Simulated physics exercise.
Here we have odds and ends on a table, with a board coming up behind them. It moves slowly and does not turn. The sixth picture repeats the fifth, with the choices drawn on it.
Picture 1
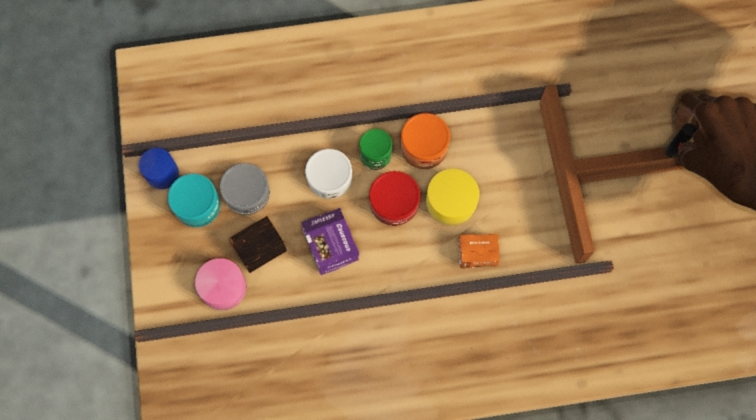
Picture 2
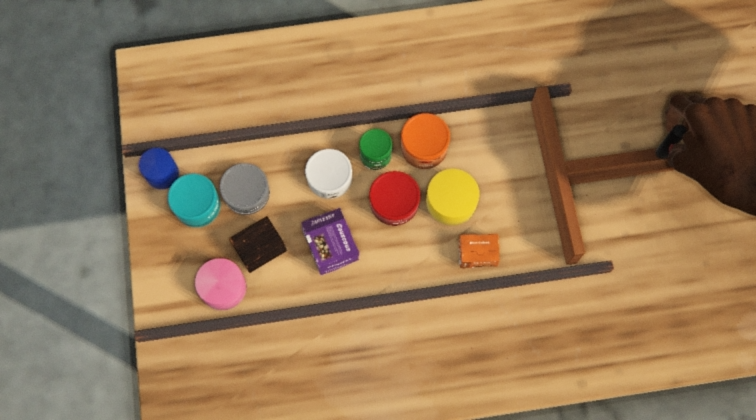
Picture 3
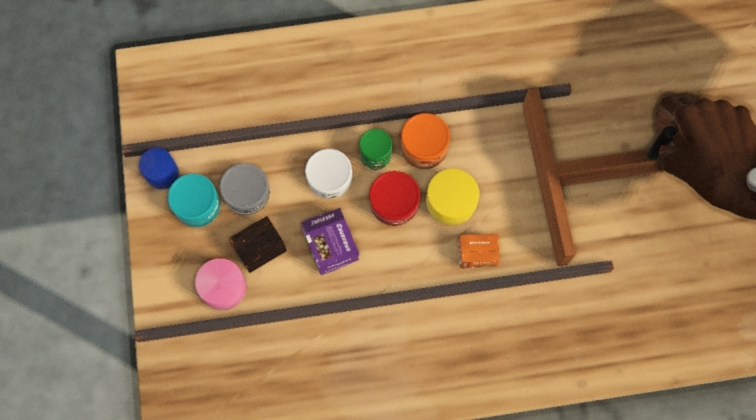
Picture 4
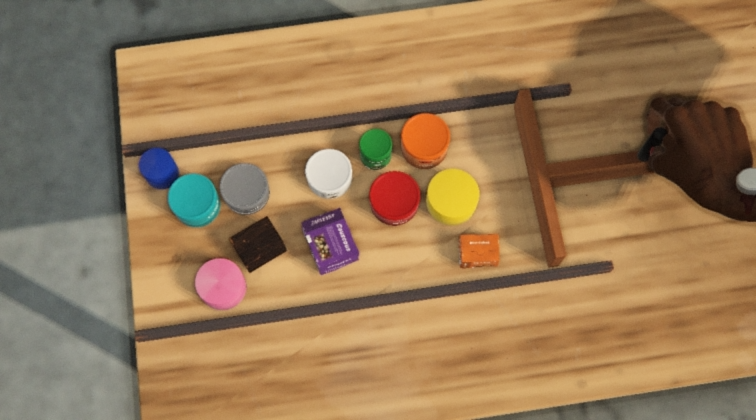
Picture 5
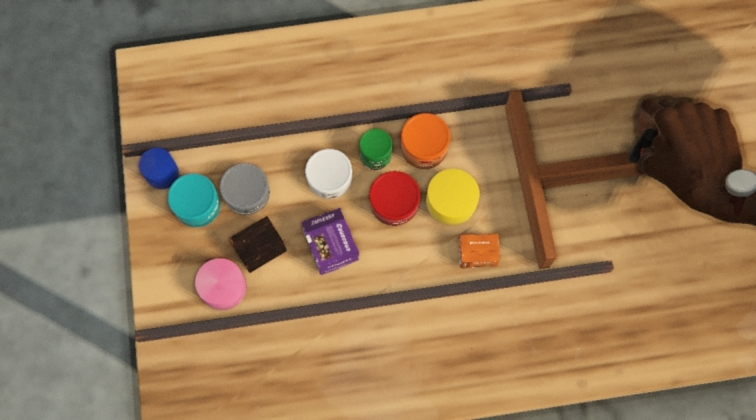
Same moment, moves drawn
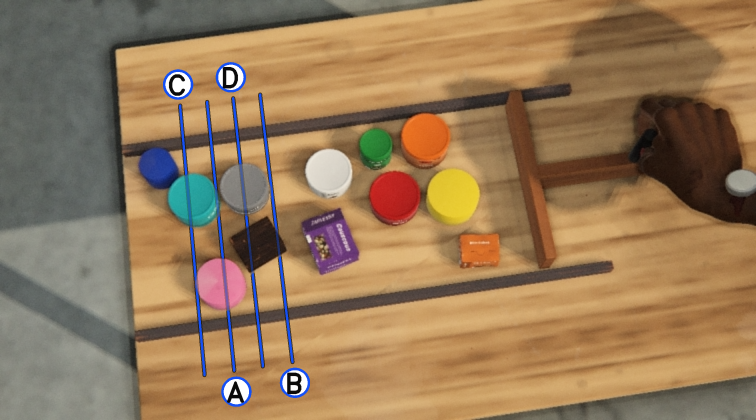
A hand slowly slides a wooden T-shaped board left toward colourful jars and small boxes.
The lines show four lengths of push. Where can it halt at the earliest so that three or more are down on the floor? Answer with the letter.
Line A.
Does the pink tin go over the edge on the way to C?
Yes.
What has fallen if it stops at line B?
The turquoise tub.
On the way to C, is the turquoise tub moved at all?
Yes.
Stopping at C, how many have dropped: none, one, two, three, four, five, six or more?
By then, six or more.
On the marked copy, A at (220, 230); B at (275, 222); C at (192, 234); D at (247, 226).
Following A. Soon after the start, board (422, 188); orange box (406, 263); orange jar (382, 144).
Later, board (309, 204); turquoise tub (144, 206); pink tin (200, 294).
In the end, board (219, 217); turquoise tub over the edge; black block over the edge; five fallen.
As for the rest, B drops only one; C drops seven, but is farther than needed; D drops only one.
